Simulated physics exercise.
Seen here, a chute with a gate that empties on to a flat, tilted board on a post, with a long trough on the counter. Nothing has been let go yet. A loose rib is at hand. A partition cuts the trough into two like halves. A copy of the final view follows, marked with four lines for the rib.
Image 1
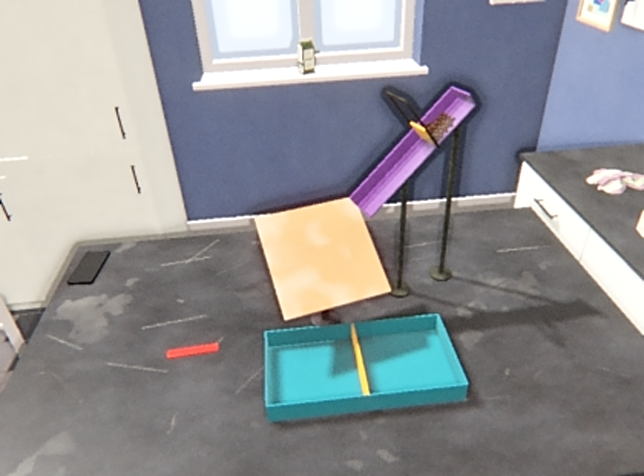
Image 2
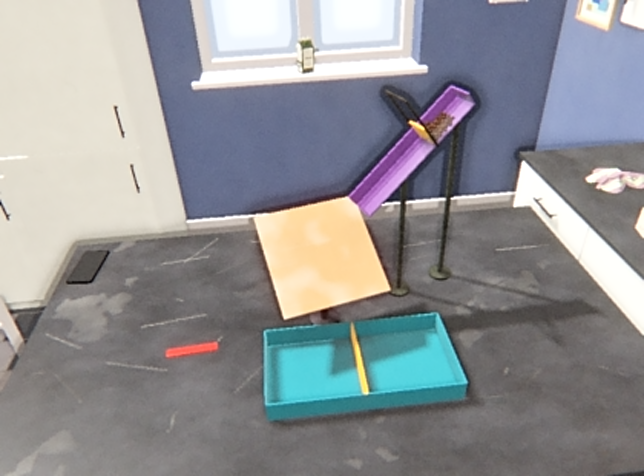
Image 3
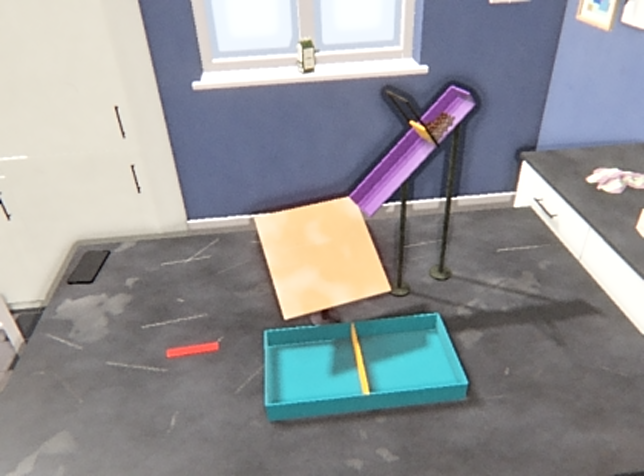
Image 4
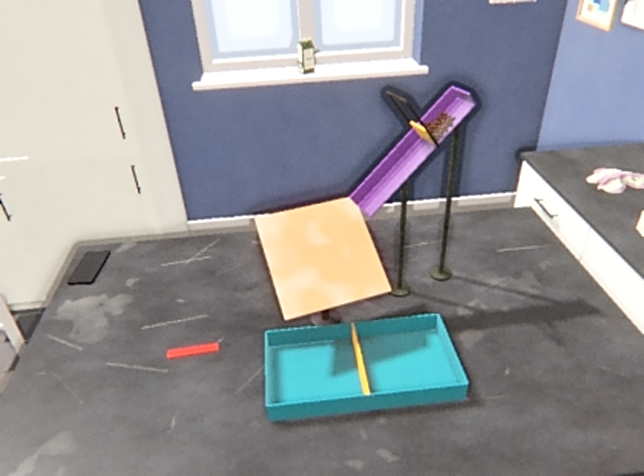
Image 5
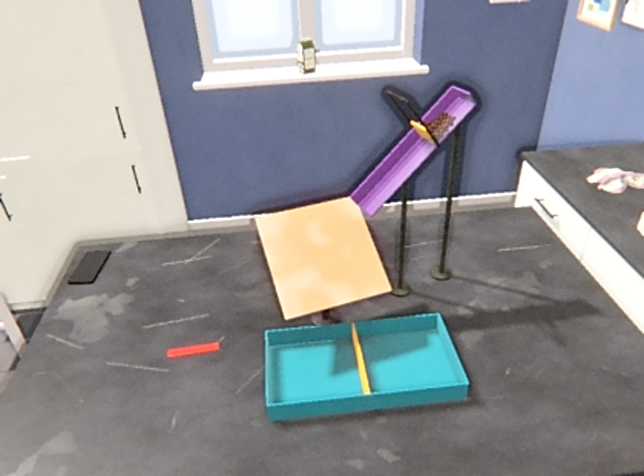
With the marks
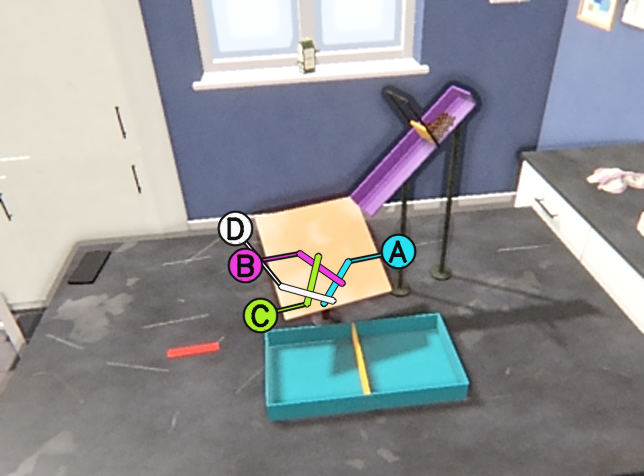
On a dark, scuffed counter in a room with blue walls, a white-framed window and pale cabinets, the view looks down from the front. A purple chute on black stands slopes down leftward, with small brown pieces behind its yellow gate, above a tilted pale-orange board, a teal trough with a yellow partition, and a red strip at left. Nothing visibly moves, and the camera stays still.
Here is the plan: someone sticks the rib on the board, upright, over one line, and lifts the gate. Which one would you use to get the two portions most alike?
The answer is line D.
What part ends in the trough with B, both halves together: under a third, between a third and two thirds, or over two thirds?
Line B gives over two thirds.
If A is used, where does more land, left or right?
Left.
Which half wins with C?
More lands on the left.
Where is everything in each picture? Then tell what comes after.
In the first picture, load behind the gate (436, 128), allspice berries; lip of the chute (364, 212), sloping fairly steeply.
In the second picture, middle of the board (321, 253), tilted fairly steeply; middle of its low edge (339, 304); of its high edge (305, 206).
In the third picture, front corners of the trough (266, 405) and (467, 383); front end of its middle wall (368, 394); gate still shut (420, 128).
In the fourth picture, middle of the load (436, 127); lip (364, 212).
In the fifth picture, middle of the load (437, 127); lip (364, 212).
On the marked copy, line A from (348, 261) to (323, 303); line B from (299, 253) to (342, 283); line C from (318, 256) to (307, 303); line D from (281, 286) to (332, 300).
With A, of what is caught, almost all in the left half, just a few in the right.
With B, of what is caught, roughly a quarter in the left half, the larger part in the right.
With C, of what is caught, almost all in the left half, about a tenth in the right.
With D, of what is caught, roughly half in the left half, roughly half in the right.
